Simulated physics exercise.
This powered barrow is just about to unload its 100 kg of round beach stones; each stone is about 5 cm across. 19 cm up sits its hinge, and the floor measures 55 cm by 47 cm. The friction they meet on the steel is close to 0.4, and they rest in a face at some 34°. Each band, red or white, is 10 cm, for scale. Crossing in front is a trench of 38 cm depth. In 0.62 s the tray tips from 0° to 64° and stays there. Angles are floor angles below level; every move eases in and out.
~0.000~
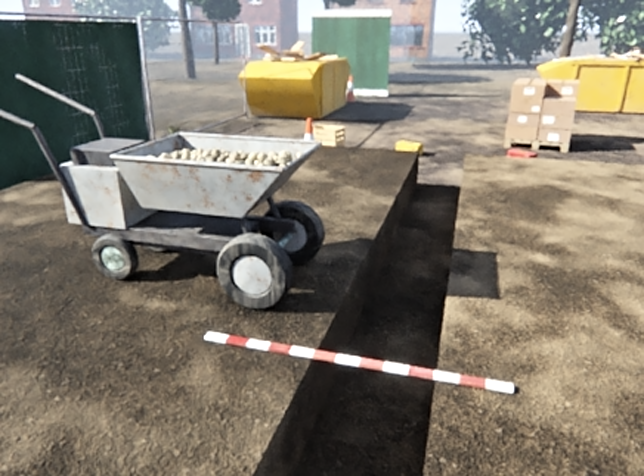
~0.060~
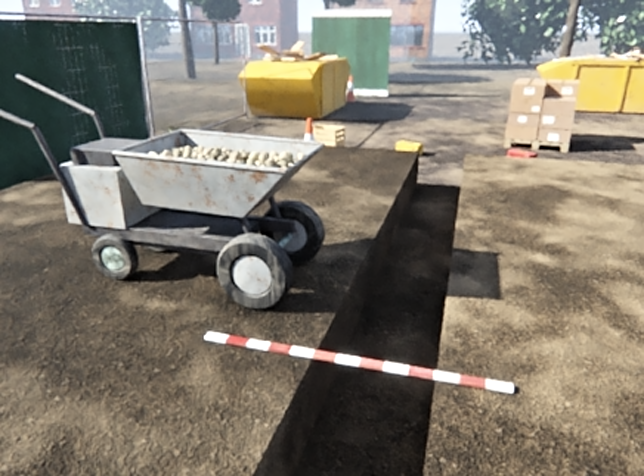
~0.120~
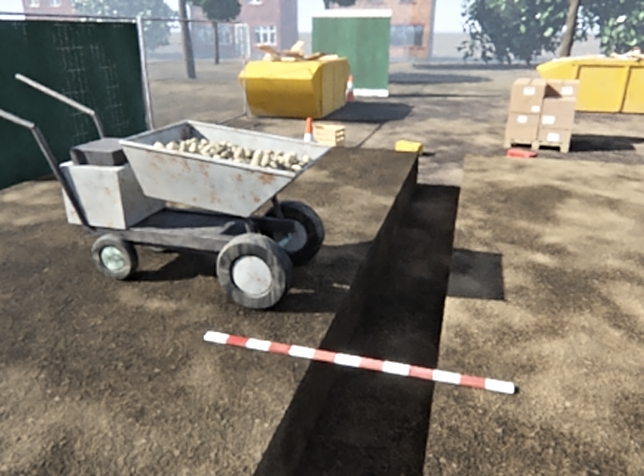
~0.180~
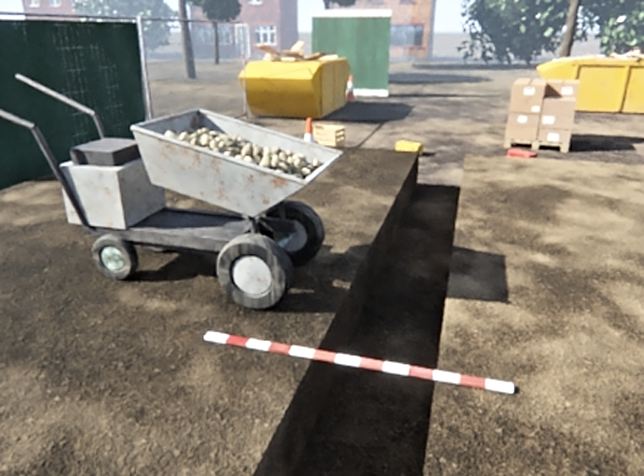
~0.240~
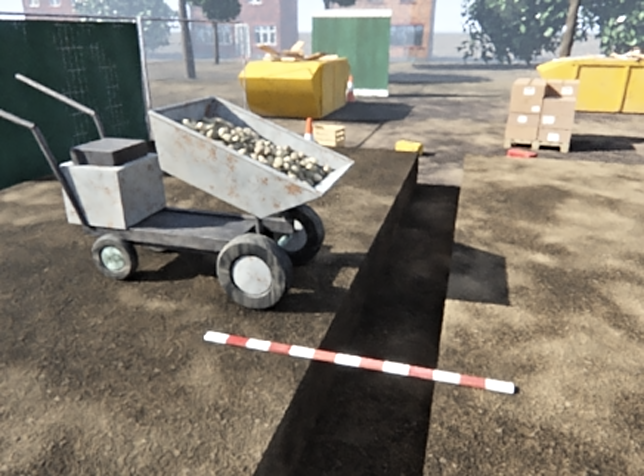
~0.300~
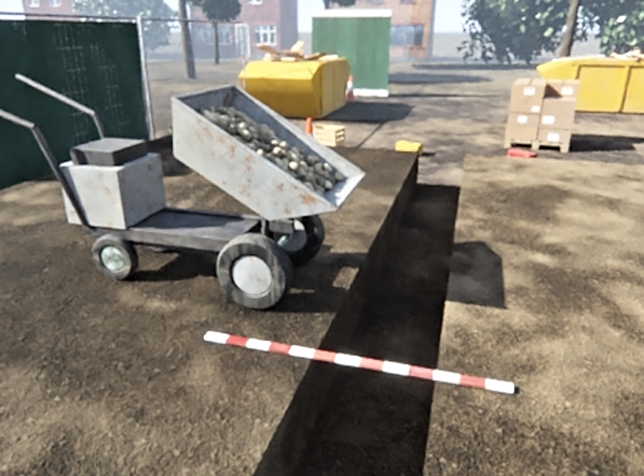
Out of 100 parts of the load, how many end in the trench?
Some 67 out of 100.
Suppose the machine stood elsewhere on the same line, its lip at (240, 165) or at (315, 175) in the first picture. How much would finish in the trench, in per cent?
From the first place around 95 per cent, from the other around 35.
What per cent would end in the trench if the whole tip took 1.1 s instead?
About 80%.
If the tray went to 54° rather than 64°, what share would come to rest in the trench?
Trench share: Approx. 65%.
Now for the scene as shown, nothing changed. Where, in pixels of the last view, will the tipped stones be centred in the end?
Their middle ends up near (426, 354).
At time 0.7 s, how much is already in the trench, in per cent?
By that moment, roughly 20 per cent of the load.
After 0.5 s the floor is at 53°; 100 % in the tray; the foremost stones are at (353, 219).
After 0.7 s the floor is at 64°; 79 % in the tray, 21 % in the trench; the foremost stones are at (440, 286).
After 1.1 s the floor is at 64°; 18 % in the tray, 49 % in the trench, 32 % past the trench; the foremost stones are at (588, 313).
After 3.0 s the floor is at 64°; 0 % in the tray, 67 % in the trench, 33 % past the trench; the foremost stones are past the picture's edge.
